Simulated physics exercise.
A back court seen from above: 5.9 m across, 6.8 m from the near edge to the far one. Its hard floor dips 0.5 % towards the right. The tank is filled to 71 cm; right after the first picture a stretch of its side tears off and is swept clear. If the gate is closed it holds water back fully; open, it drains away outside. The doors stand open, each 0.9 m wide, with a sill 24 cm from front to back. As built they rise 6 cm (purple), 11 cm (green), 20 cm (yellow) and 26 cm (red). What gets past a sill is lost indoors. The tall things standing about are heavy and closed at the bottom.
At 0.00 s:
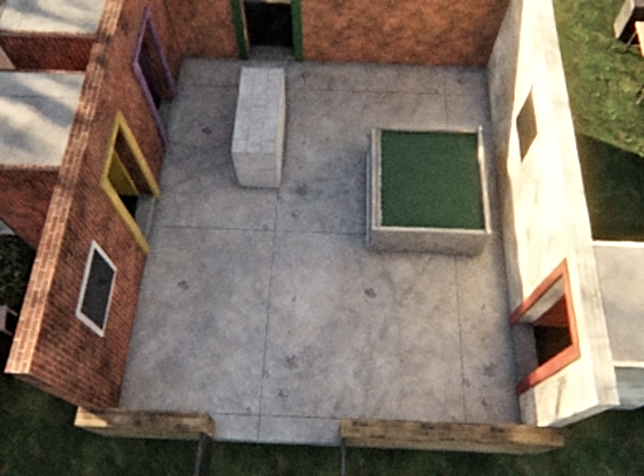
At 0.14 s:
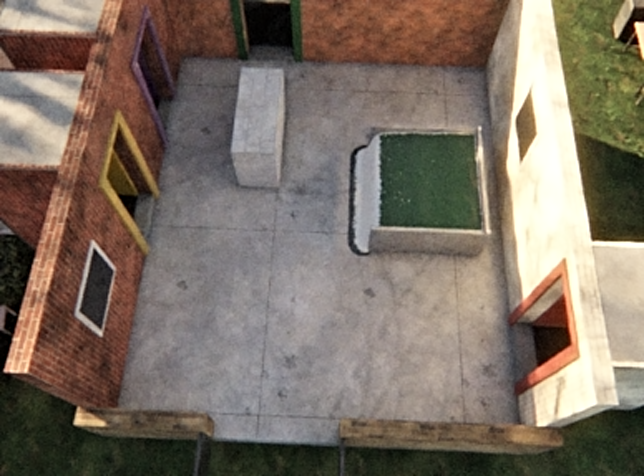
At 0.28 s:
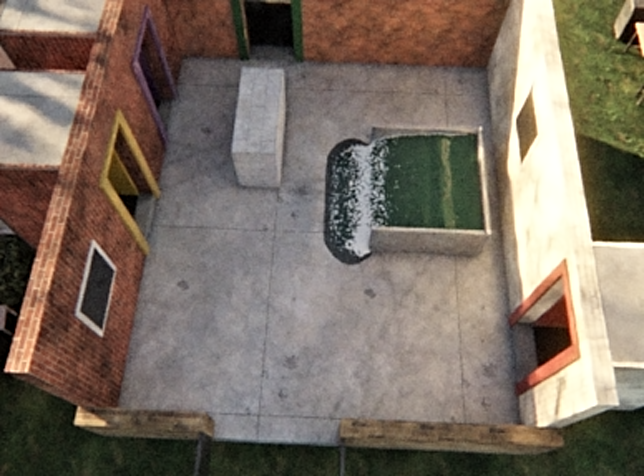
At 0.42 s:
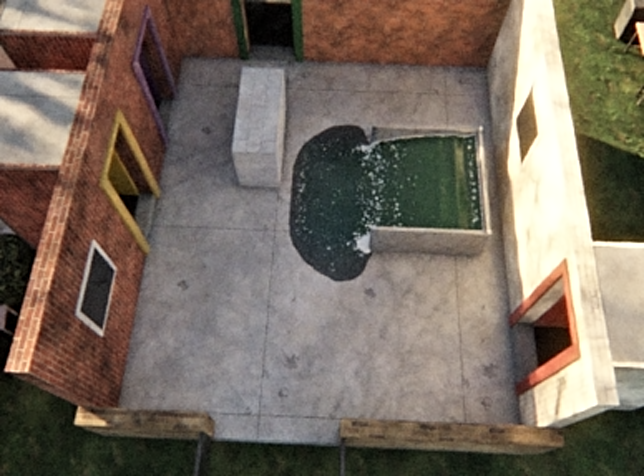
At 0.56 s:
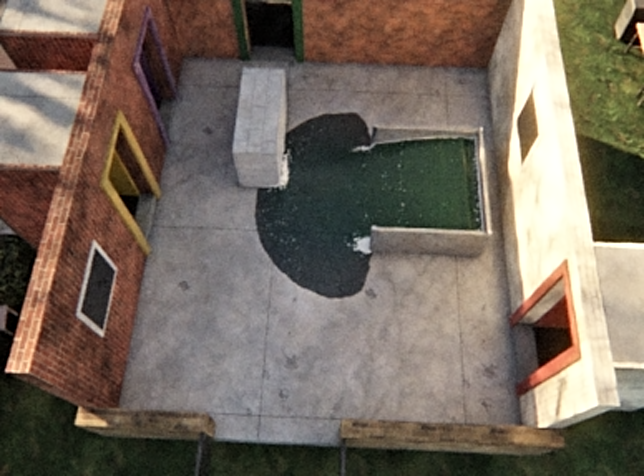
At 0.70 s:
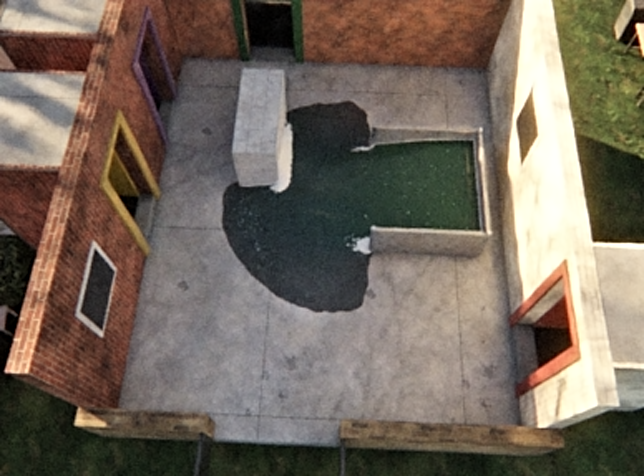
To begin with, a tank of still green water stands on the grey floor of a walled court with open doorways. Its left side gives way and water pours out in a foaming front, then spreads leftward in a widening dark pool that reaches and wraps around the base of a pale block.
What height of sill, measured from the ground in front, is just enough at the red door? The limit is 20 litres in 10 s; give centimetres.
Close to 5.5 cm is just enough.
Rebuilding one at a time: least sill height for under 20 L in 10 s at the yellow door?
Roughly 24 cm at yellow.
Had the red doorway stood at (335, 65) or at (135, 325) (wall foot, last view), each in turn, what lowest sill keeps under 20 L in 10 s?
Roughly 16 and 13.0 cm.
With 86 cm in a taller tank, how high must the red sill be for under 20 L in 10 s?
About 8.0 cm.
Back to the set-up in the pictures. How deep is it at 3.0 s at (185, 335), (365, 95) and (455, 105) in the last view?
Roughly 9, 4 and 0 cm, in turn.
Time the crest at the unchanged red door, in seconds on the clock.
Around 6.0 s.
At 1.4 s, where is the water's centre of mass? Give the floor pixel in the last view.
Near (343, 199).
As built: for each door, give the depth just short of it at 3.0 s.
In cm: Purple 4, green 14, yellow 18, red 0.
After 1.4 s water covers 35 % of the floor, deepest (42 cm) near (285, 178); it has not reached the red door.
After 3.0 s water covers 60 % of the floor, deepest (39 cm) near (117, 417); it has not reached the red door.
After 10.0 s water covers 95 % of the floor, deepest (10 cm) near (504, 326); 8 cm at the red door, 0 litres in over its 26 cm sill.
At the red door as built, the water arrived by 5.6 s and peaked near 10 cm at 6.0 s.
With a sill of 5 cm, 28 litres would have come in within the 10 s; with 6.5 cm, 12 litres. So under 20 litres takes about 5.5 cm.
